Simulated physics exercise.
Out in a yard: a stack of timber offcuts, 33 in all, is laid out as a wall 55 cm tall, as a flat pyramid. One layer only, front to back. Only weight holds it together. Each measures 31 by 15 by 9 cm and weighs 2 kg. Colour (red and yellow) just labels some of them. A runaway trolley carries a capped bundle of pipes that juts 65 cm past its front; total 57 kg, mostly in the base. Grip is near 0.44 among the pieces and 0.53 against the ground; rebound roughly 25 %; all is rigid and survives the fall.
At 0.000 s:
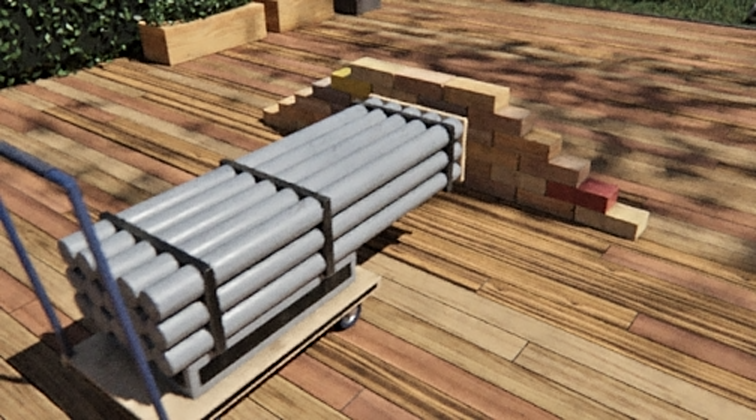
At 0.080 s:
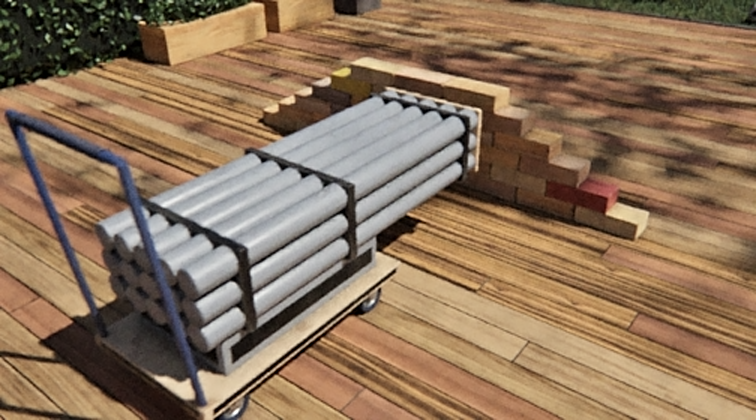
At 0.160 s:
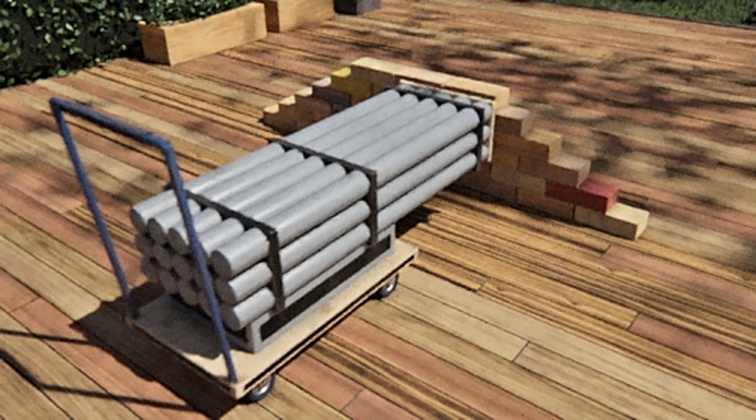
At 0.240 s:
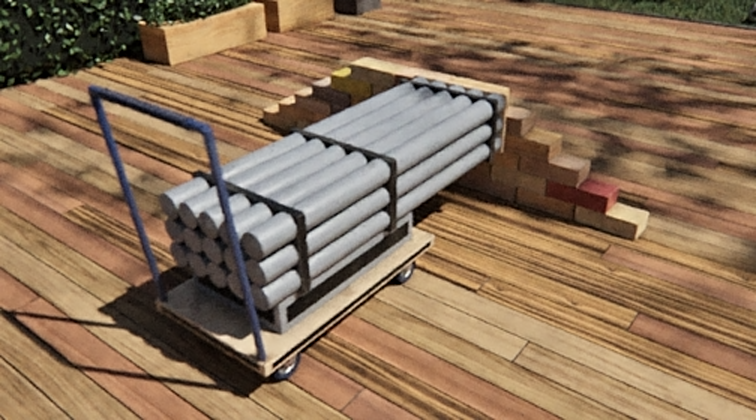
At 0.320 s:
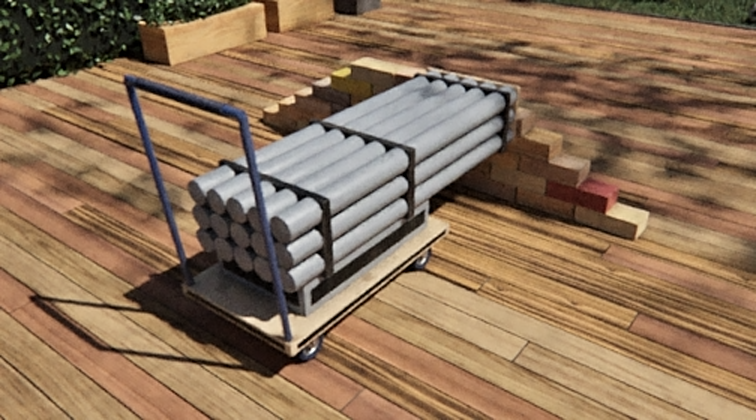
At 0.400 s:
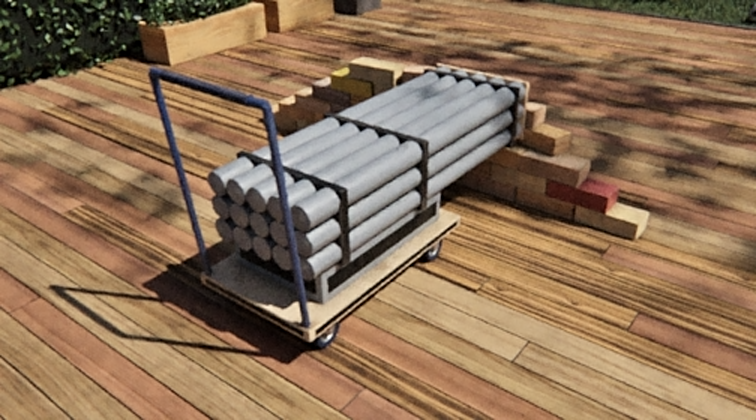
On a sunlit wooden deck, a trolley of grey pipes rolls into a stepped block wall.
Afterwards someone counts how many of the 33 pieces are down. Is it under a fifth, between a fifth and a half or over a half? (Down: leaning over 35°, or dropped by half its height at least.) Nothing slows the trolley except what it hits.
Between a fifth and a half of them.
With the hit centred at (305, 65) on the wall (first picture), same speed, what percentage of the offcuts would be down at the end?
Then about 10 per cent.
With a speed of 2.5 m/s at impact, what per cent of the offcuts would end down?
In that case about 40 per cent.
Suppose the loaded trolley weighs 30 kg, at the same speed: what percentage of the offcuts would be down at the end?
Then about 30 per cent.
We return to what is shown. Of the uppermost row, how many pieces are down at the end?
3 from that row.
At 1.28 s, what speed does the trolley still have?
Near 0.3 m/s.
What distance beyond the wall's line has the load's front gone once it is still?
Roughly 85 cm.
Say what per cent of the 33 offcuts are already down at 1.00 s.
By then 30 per cent.
By 0.50 s, load 21 cm past the wall's line, still rolling; 3 of the 33 offcuts down.
By 0.68 s, load 39 cm past the wall's line, still rolling; 8 of the 33 offcuts down.
By 1.00 s, load 69 cm past the wall's line, still rolling; 10 of the 33 offcuts down.
By 1.28 s, load 84 cm past the wall's line, still rolling; 10 of the 33 offcuts down.
When it is over (2.0 s), load 87 cm past the wall's line, stopped; 11 of the 33 offcuts down; yellow offcut unmoved; red offcut unmoved. That is 33 per cent. In pixels of the last frame, middles, yellow offcut near (358, 83), red offcut near (583, 191).
